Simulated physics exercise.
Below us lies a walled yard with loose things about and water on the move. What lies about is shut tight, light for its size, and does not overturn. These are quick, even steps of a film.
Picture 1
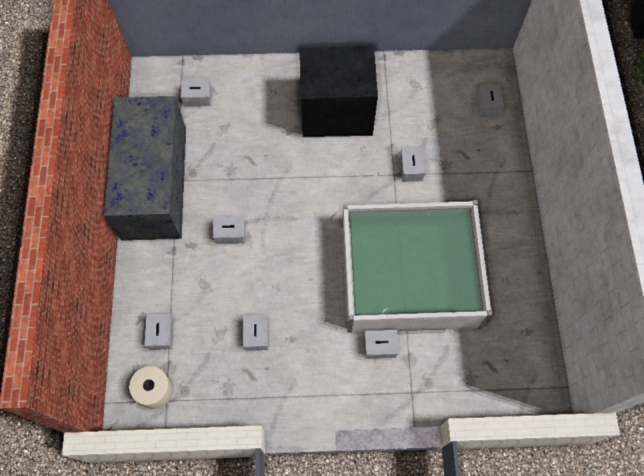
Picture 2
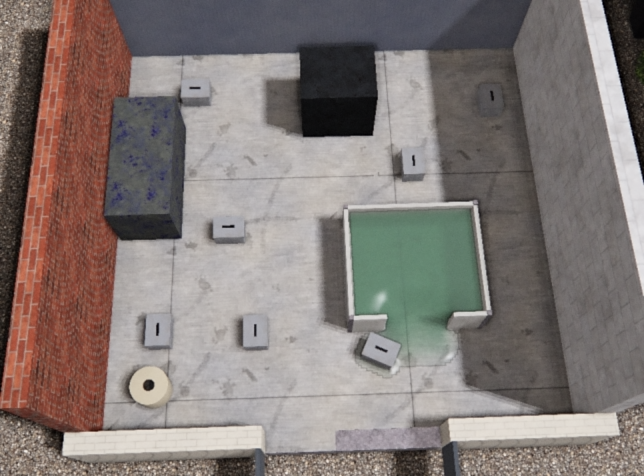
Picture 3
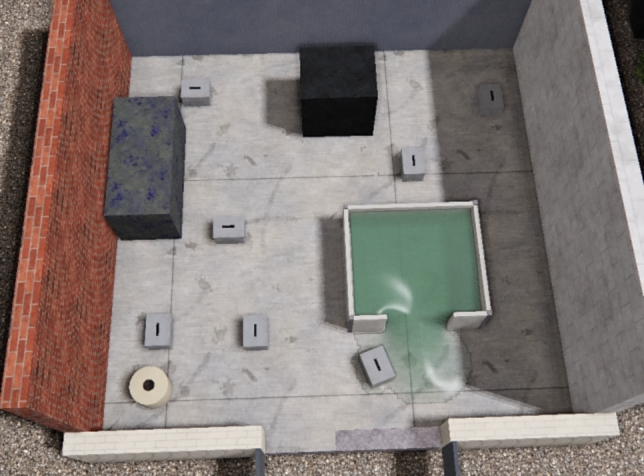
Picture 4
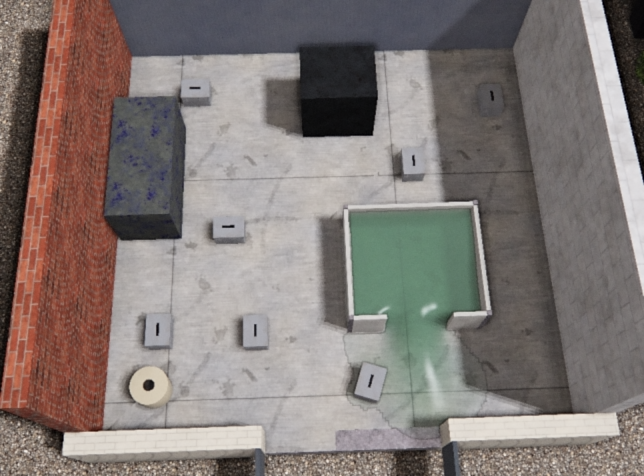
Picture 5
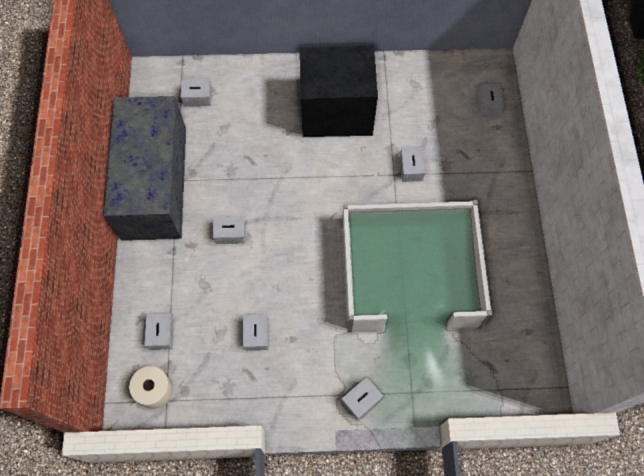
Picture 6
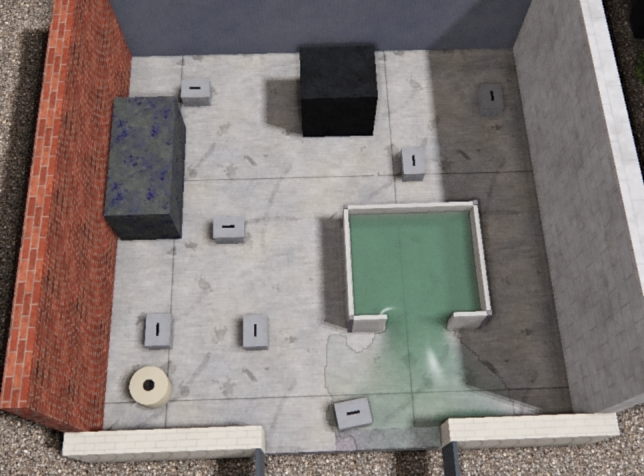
In a walled yard with small grey boxes, two dark blocks and a pale ring on the floor, a square pool of green water sits closed. A gap opens in its near wall and water pours out, spreading toward the front opening, while the nearest box turns and slides forward; the others stay still.
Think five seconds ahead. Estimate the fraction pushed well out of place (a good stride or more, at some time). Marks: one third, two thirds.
That comes to less than a third.
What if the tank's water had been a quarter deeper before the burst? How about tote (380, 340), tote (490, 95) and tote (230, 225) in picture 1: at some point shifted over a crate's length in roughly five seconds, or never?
In turn: Swept aside, yes, no.
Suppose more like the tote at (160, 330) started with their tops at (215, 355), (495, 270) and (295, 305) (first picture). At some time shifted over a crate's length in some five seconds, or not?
As listed: Short of that, shifted that much, under that.
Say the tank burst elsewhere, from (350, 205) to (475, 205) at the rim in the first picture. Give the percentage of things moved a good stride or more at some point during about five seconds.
I make it 50 per cent.
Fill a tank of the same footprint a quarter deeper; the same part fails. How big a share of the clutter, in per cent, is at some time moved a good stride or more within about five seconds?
Close to 20 %.
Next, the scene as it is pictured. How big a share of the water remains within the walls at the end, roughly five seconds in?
Near 56 in a hundred.
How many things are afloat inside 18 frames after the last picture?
I count 0.
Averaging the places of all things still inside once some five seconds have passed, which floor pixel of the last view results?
Roughly at (277, 227).
A moment on, 1 of 8 are well off their spots; 0 afloat.
Next, 1 of 8 are well off their spots; 0 afloat.
Later, 1 of 8 are well off their spots; 0 afloat.
In the end, 1 of 8 are well off their spots, and 1 have been at some point; 1 afloat.
